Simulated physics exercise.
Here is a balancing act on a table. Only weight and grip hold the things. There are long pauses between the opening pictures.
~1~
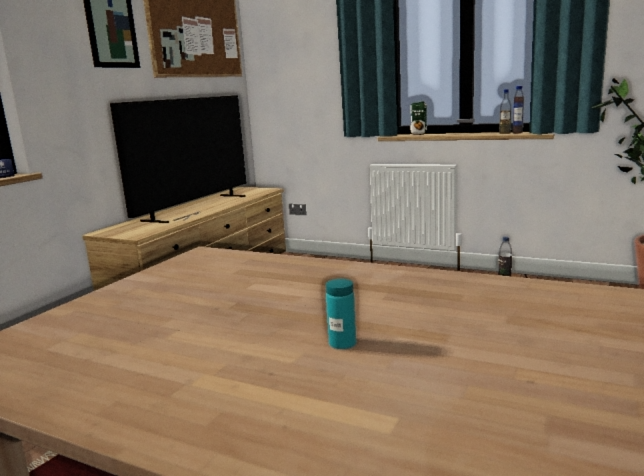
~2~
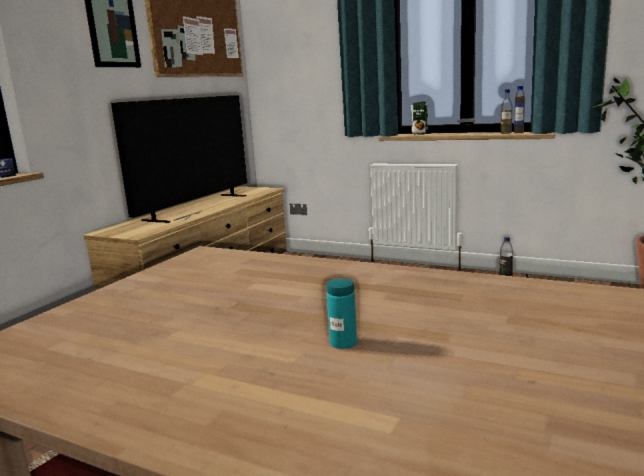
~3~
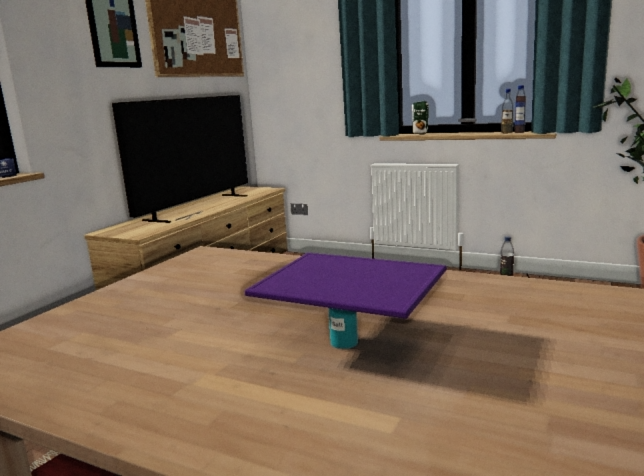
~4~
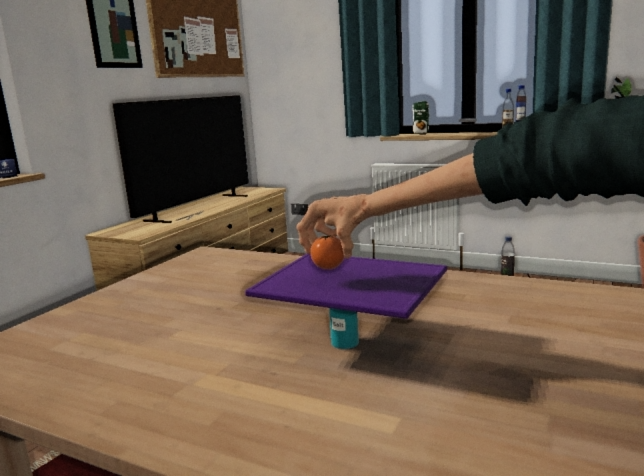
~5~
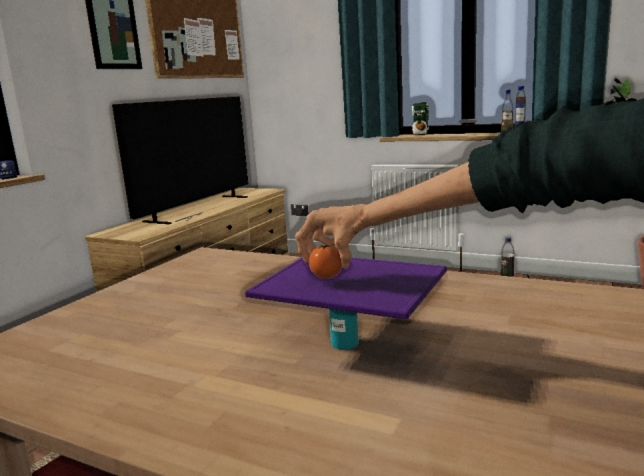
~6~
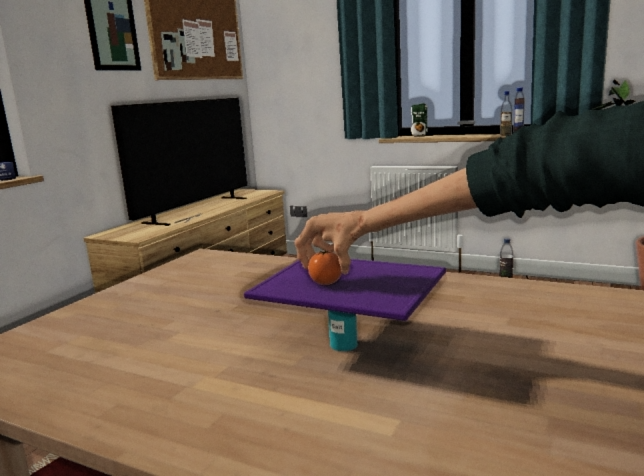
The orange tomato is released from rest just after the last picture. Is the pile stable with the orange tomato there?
Here the stack keeps its balance.
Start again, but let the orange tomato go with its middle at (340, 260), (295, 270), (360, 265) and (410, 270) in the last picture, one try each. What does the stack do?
First, it holds; second, it holds; third, it holds; fourth, it comes apart.
Then, 0.30 s on from there, no change.
Then, 0.70 s on from there, orange tomato resting near (325, 268).
In the end, all 3 unmoved. At the end, from the last picture's camera, orange tomato near (325, 268). The stack holds.
